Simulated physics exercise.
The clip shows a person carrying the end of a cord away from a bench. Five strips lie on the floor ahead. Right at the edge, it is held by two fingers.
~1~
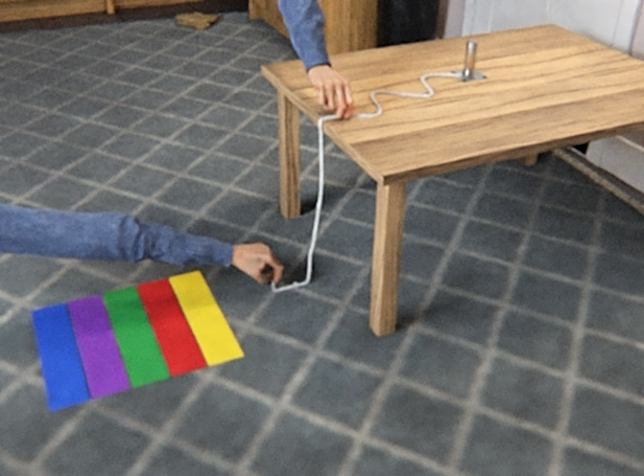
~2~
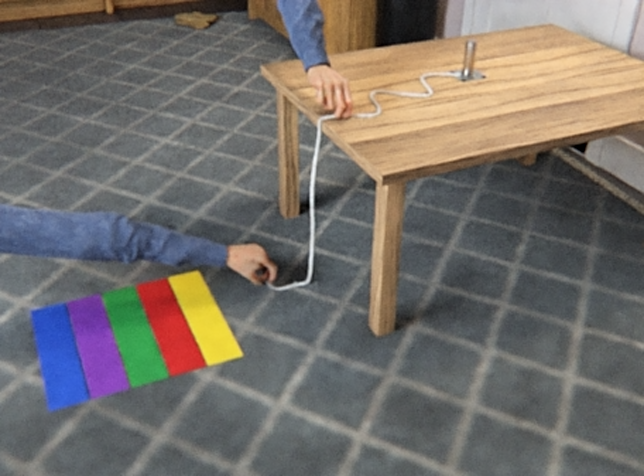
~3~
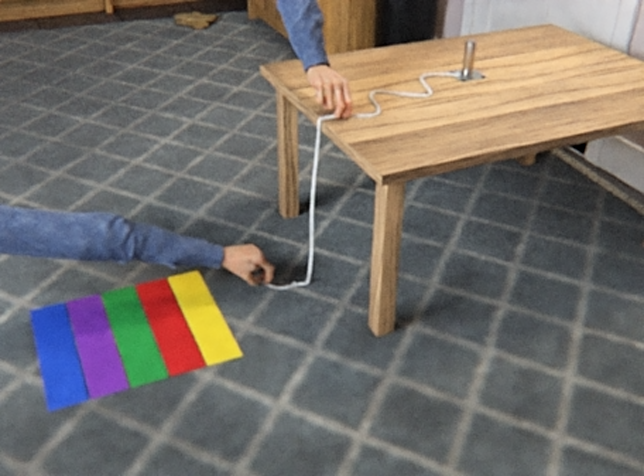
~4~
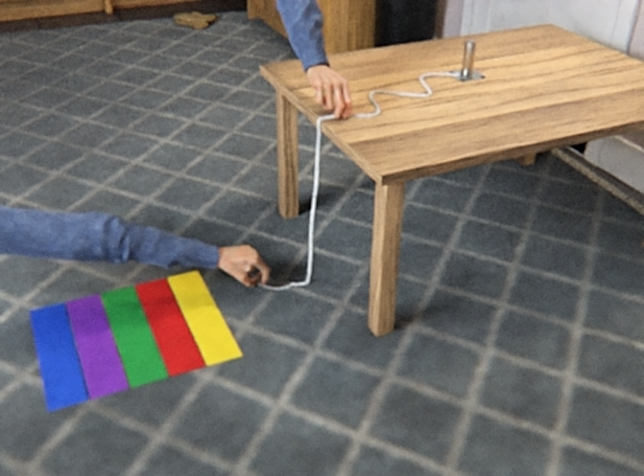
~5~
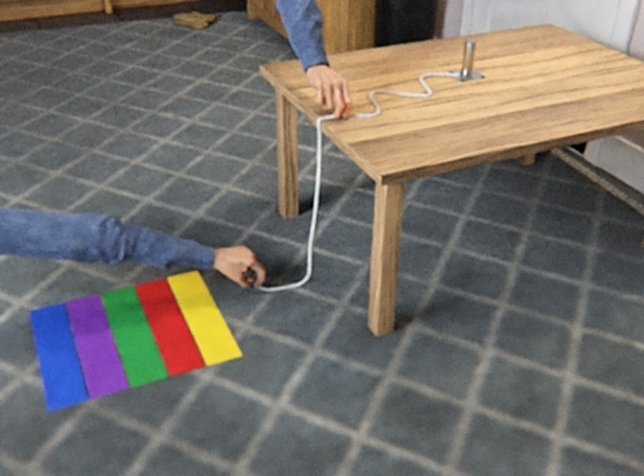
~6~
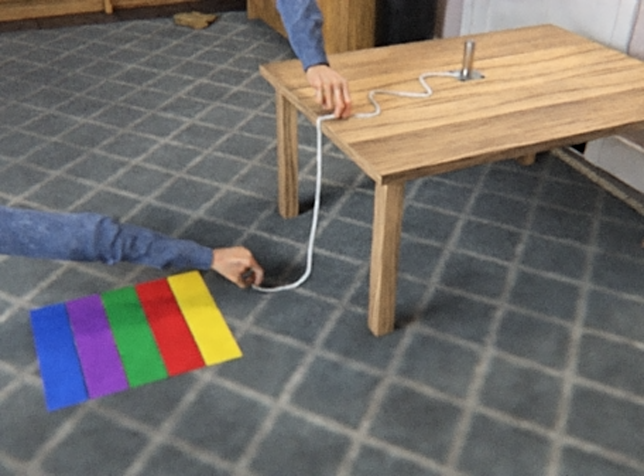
A hand at the end of a blue sleeve draws the end of a white cord slightly leftward, low over a dark tiled floor, seen from above by a still camera. Five strips, blue, purple, green, red and yellow from left to right, lie at lower left. Another hand stays at the edge of the wooden bench, where the cord winds back to a small metal post.
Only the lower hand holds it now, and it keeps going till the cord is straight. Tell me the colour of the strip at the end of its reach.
It is blue.
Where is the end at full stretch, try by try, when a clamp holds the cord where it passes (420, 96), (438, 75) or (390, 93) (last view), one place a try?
For the three tries you'd see (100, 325), (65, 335) and (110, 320).
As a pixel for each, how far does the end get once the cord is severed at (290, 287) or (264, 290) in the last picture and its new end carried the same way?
In order, about (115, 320) and about (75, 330).
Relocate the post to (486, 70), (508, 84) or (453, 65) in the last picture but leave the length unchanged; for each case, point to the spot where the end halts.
It works out at around (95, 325), (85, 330) and (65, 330) for the three tries.
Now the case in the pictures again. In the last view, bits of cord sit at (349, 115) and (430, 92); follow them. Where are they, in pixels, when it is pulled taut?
(278, 153) and (397, 93), roughly.
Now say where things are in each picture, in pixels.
In the first picture, end (272, 281); yellow (218, 343); red (182, 353); green (145, 364); purple (106, 375); blue (66, 386).
In the second picture, end (267, 282); cord through (427, 75) (411, 95) (379, 109) (320, 130) (312, 205) (311, 270).
In the third picture, end (263, 282).
In the fourth picture, end (259, 284); cord through (427, 76) (410, 95) (378, 109) (319, 130) (314, 204) (310, 270).
In the fifth picture, end (255, 284).
In the sixth picture, end (253, 285); cord through (426, 75) (410, 95) (378, 109) (320, 130) (317, 204) (309, 270).
Soon after, end near (119, 319); over green.
Then, end near (78, 329); over purple.
At full stretch, end near (54, 335); over blue. The blue one.
